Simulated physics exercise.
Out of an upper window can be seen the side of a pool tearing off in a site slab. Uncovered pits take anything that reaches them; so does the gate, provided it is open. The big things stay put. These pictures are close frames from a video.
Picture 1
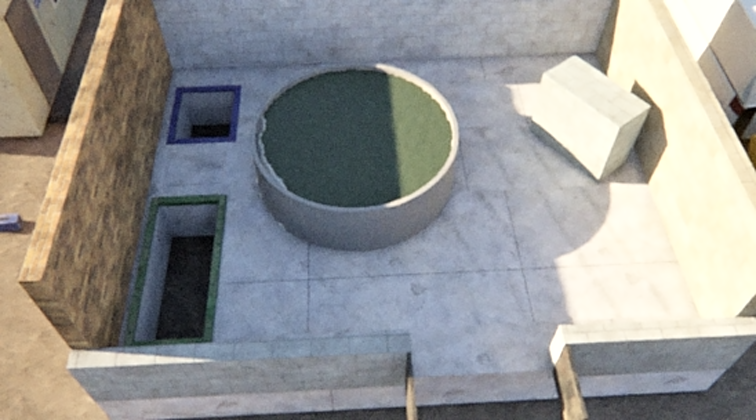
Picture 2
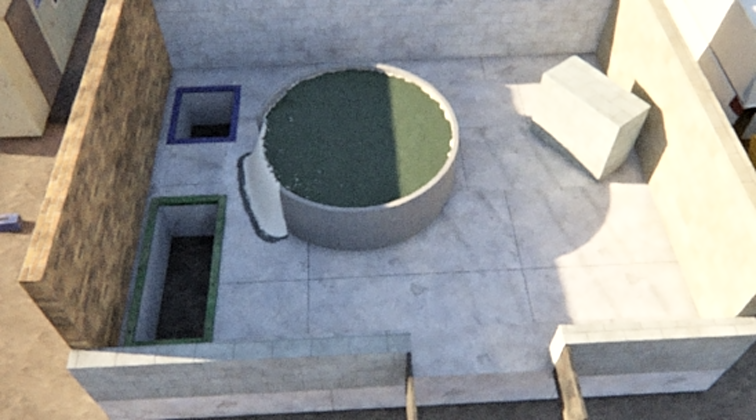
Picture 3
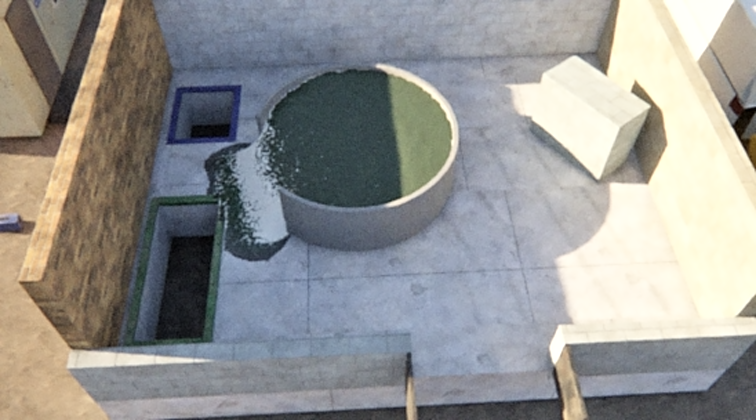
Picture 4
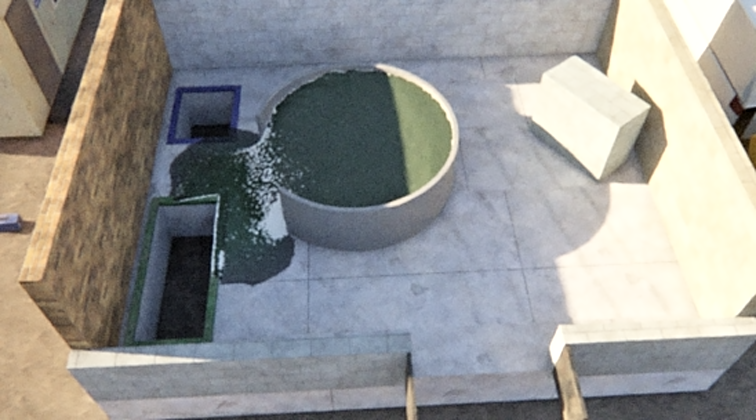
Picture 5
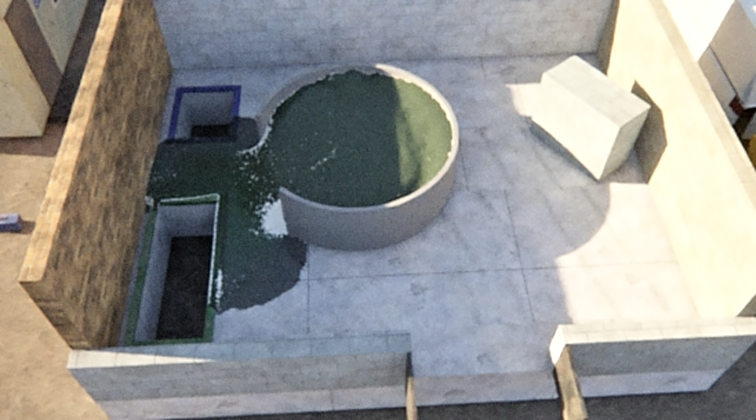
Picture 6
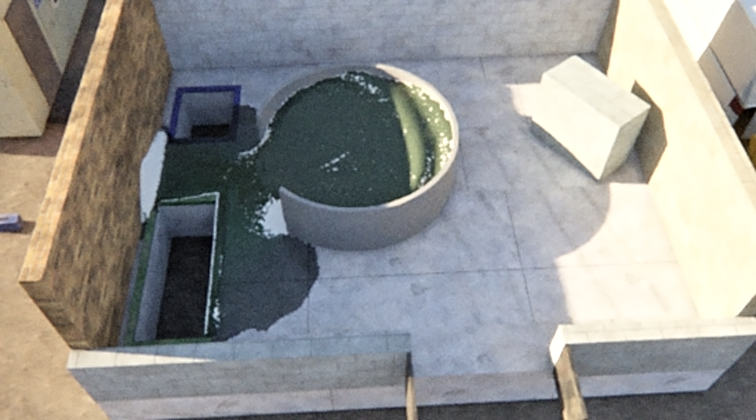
Round pool in a walled yard splitting open on its left side, dark green water gushing out and spreading around two framed pits.
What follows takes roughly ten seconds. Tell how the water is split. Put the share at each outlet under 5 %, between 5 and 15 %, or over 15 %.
When it is over, the gate has under 5 %, the blue pit has over 15 %, the green pit has over 15 %.
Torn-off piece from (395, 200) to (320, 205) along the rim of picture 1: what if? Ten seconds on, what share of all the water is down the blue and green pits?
Lab note - share by pit: Blue 2 %, green 30 %.
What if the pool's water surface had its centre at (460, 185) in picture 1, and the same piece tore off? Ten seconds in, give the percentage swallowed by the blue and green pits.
Within ten seconds, blue collects 8 percent of the total and green collects 65 percent.
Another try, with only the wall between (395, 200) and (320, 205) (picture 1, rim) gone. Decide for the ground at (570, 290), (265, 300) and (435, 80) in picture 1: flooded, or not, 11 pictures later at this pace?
First point spared, second point swamped, third point spared.
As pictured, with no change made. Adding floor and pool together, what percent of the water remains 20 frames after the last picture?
About 54 %.
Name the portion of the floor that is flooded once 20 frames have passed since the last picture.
Roughly 30 %.
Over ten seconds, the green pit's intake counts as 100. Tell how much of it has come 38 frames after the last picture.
Share by then: 90 in a hundred.
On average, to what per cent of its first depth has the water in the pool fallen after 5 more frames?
Near 70 in a hundred.
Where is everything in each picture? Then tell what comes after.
In the first frame, the round pool at (355, 134) is whole and still.
In the second frame, the front is at a hidden place, out from the gap at (263, 180).
In the third frame, the front is at (212, 161), out from the gap at (263, 183).
In the fourth frame, the front is at (178, 162), out from the gap at (264, 184).
In the fifth frame, the front is at (157, 152), out from the gap at (264, 185).
In the sixth frame, the front is at (216, 344), out from the gap at (264, 184).
A moment on, water covers 15 % of the floor; the gate 0 %, the blue pit 2 %, the green pit 12 %.
Next, water covers 20 % of the floor; the gate 0 %, the blue pit 5 %, the green pit 24 %.
Then, water covers 30 % of the floor; the gate 0 %, the blue pit 10 %, the green pit 36 %.
Later, water covers 45 % of the floor; the gate 0 %, the blue pit 16 %, the green pit 48 %.
In the end, water covers 60 % of the floor; the gate 0 %, the blue pit 20 %, the green pit 54 %.
